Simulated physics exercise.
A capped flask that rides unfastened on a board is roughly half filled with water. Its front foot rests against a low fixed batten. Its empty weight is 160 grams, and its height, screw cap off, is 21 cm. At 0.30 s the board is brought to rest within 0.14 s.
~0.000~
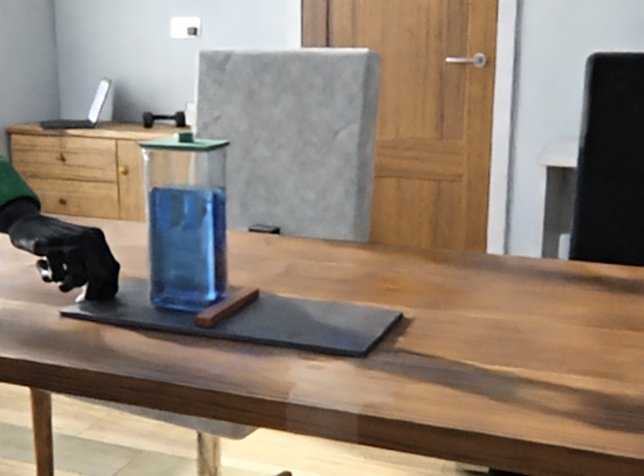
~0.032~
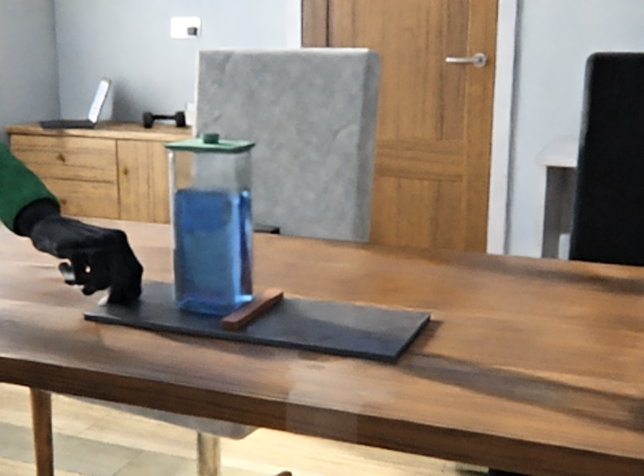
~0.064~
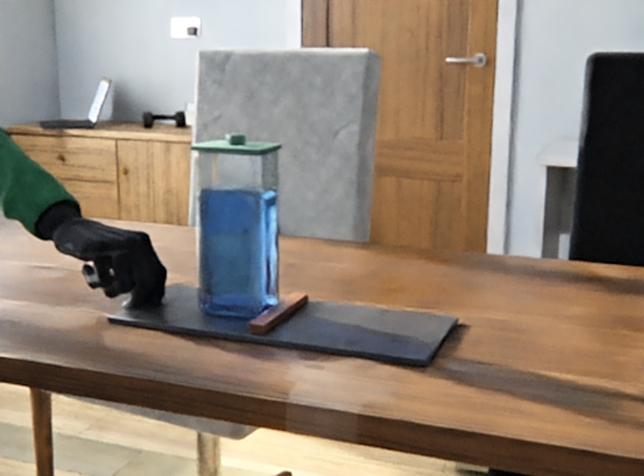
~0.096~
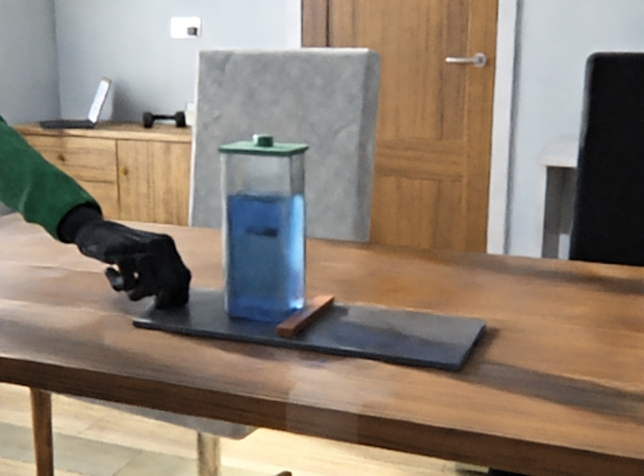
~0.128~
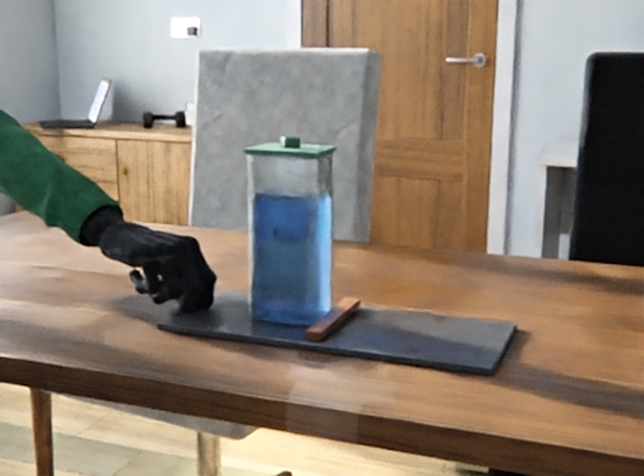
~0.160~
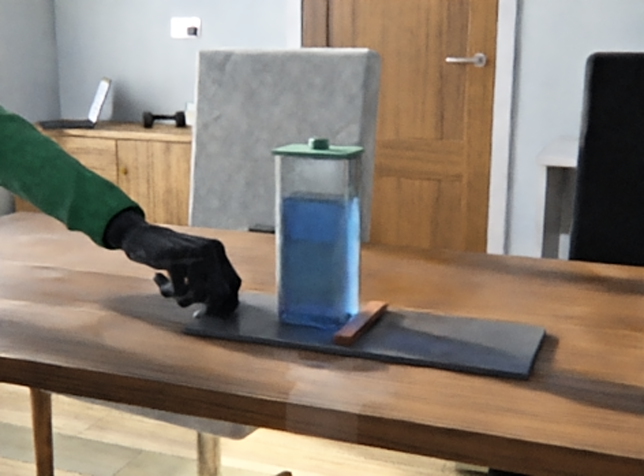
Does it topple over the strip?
As for the capped flask, it comes down.
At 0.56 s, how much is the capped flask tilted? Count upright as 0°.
Roughly 46°.
By 0.44 s the board moves at 0.00 m/s; the capped flask leans 16°.
By 0.56 s the capped flask leans 45°.
By 0.72 s the capped flask lies on its side.
By 0.94 s the capped flask lies on its side.
At rest the capped flask lies on its side.
